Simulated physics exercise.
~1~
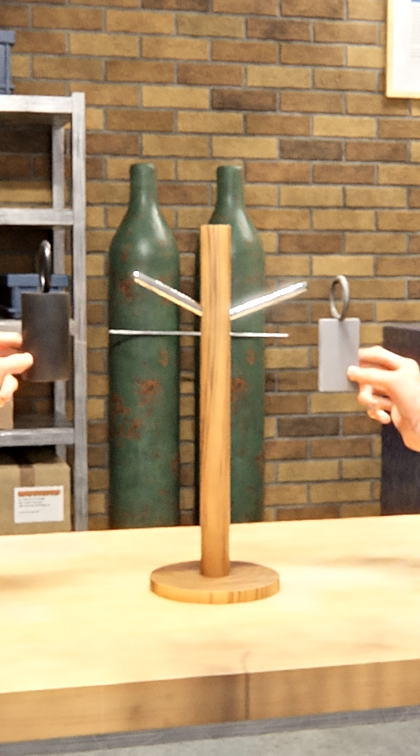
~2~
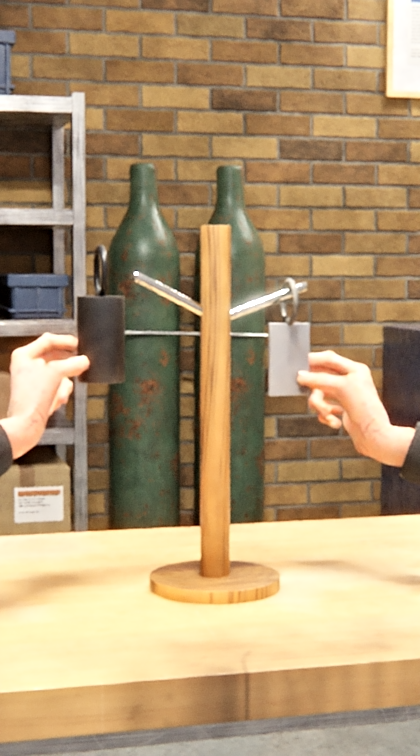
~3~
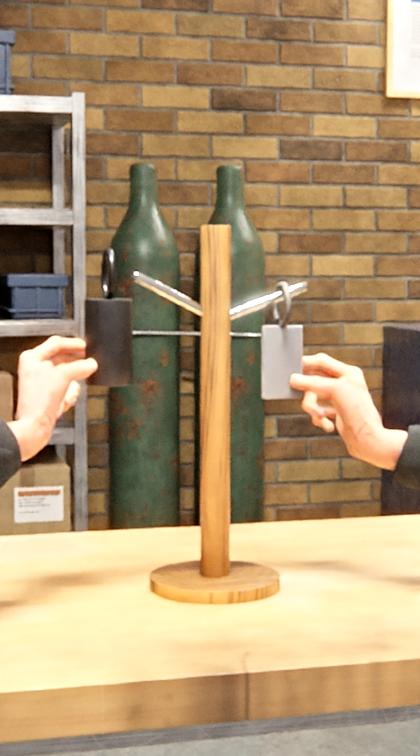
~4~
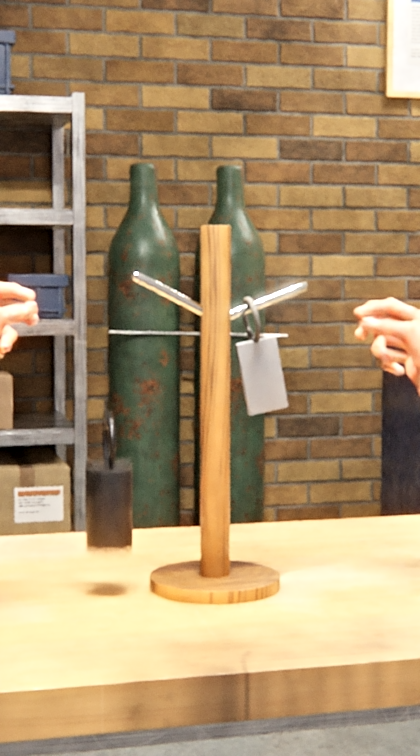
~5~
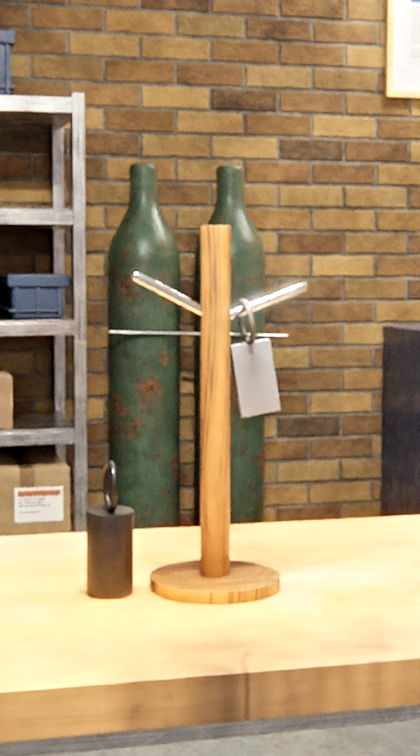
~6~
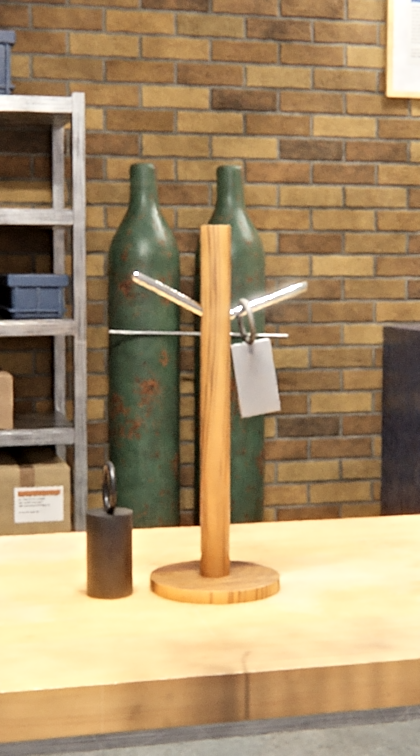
We see two hands bring a black lantern and a grey tag toward a wooden peg stand, then let go and draw back. The grey tag stays hooked on the right peg, while the black lantern drops on the left and ends upright on the table.
